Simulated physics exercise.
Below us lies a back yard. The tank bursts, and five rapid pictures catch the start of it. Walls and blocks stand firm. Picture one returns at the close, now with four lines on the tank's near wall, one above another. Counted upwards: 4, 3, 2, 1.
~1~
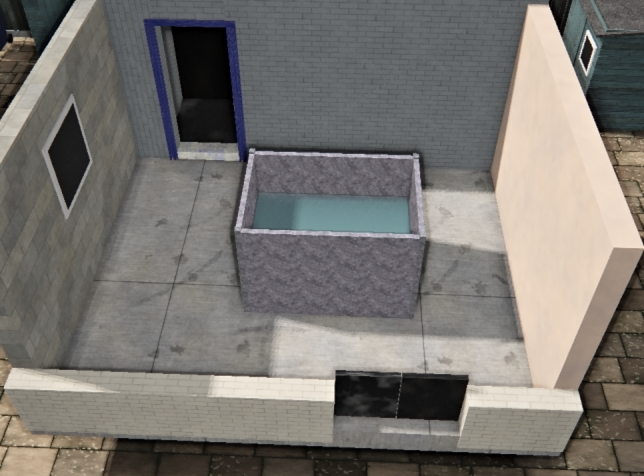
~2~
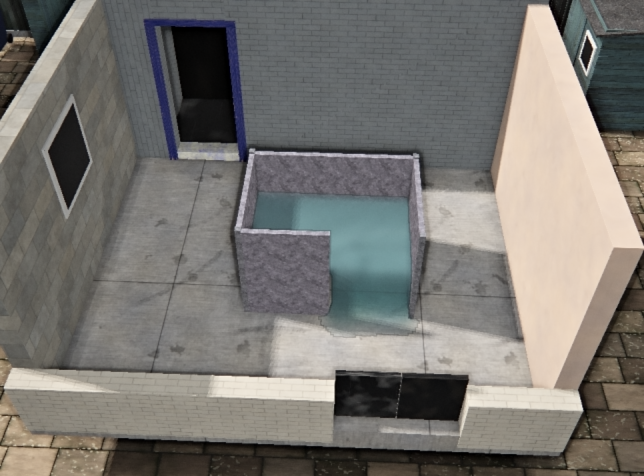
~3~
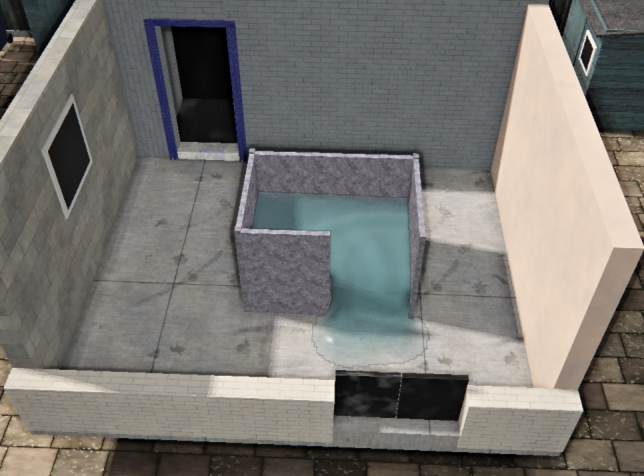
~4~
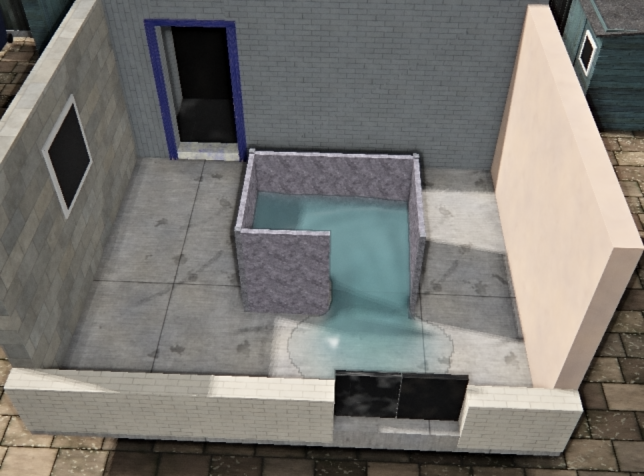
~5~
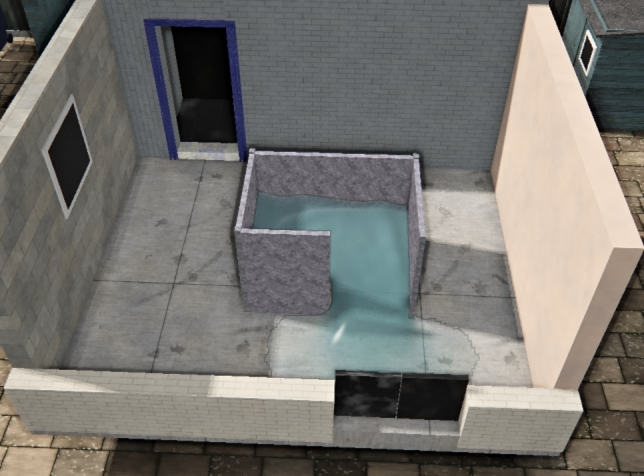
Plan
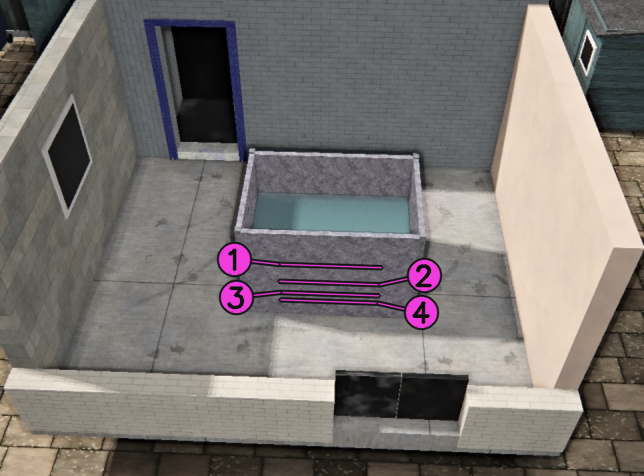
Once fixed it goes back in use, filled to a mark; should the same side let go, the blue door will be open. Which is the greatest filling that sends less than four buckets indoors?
I would pick mark 1.
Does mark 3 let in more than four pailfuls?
No.
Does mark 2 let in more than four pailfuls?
No, that is safe.
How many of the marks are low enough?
All of the four.
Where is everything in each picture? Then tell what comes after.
In the first picture, water in the tank at rest, its middle at (331, 229); foot of the blue doorway at (209, 160); shut gate at (401, 380).
In the second picture, 1 % of the ground under water, visible out to (411, 325).
In the third picture, 4 % of the ground under water, visible out to (412, 345).
In the fourth picture, 9 % of the ground under water, visible out to (438, 342).
In the fifth picture, 13 % of the ground under water, visible out to (465, 349).
In magenta, 1 at (329, 266); 2 at (329, 283); 3 at (329, 294); 4 at (329, 301); from the bottom up 4, 3, 2, 1.
Choosing 1, a bucket or two gets in.
Choosing 2, nothing gets over.
Choosing 3, nothing gets over.
Choosing 4, nothing gets over.
